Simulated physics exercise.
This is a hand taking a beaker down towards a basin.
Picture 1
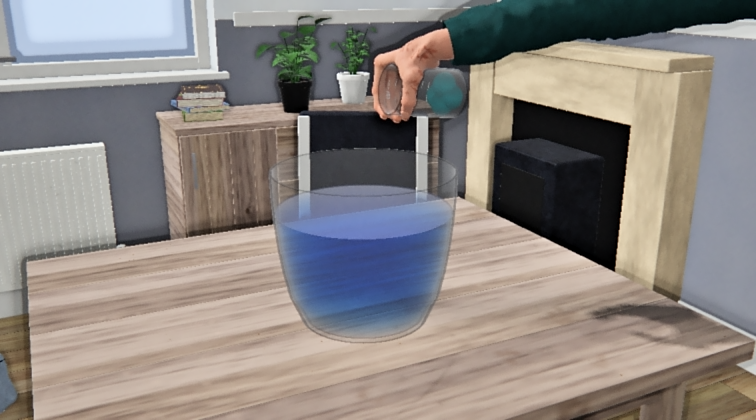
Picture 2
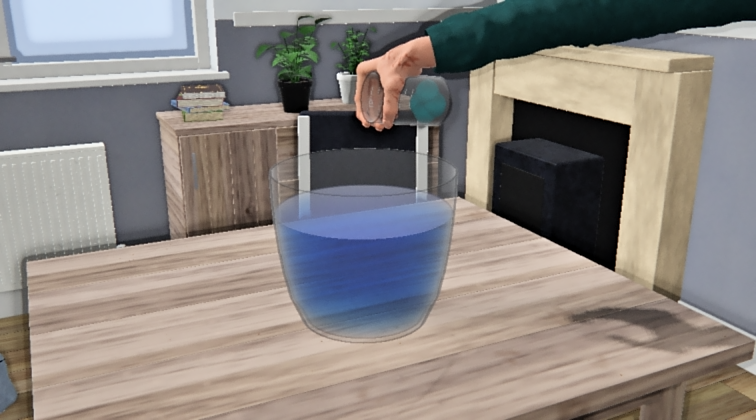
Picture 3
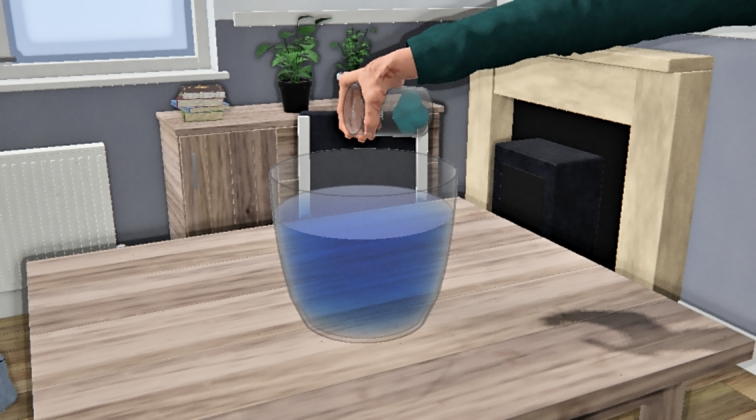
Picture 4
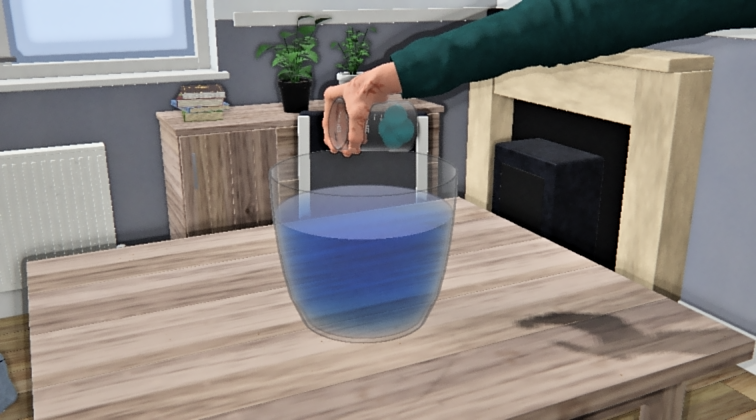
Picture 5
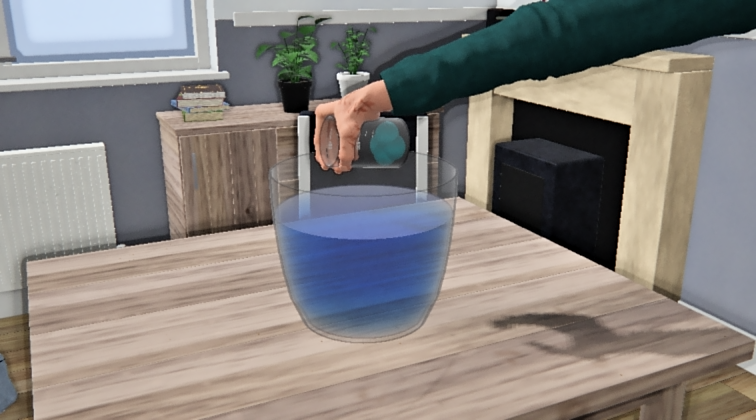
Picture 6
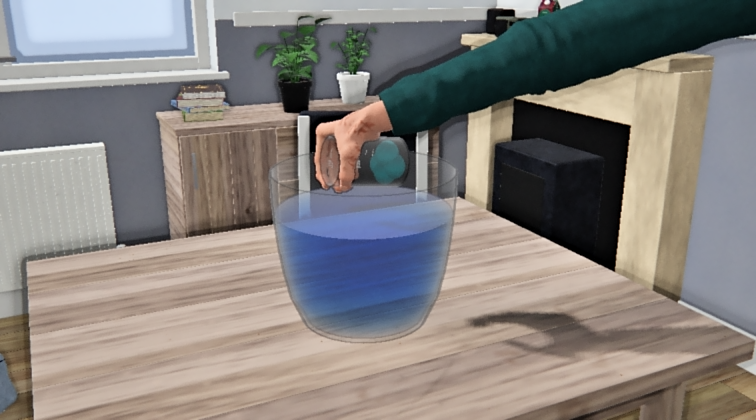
A hand in a green sleeve lowering a sideways beaker with a teal napkin inside towards blue water in a clear basin.
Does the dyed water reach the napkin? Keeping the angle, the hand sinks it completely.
Yes.
Next, the beaker enters the dyed water.
After that, dyed water pours in as the air escapes.
Finally, the beaker is under, flooded, and the napkin is wet.
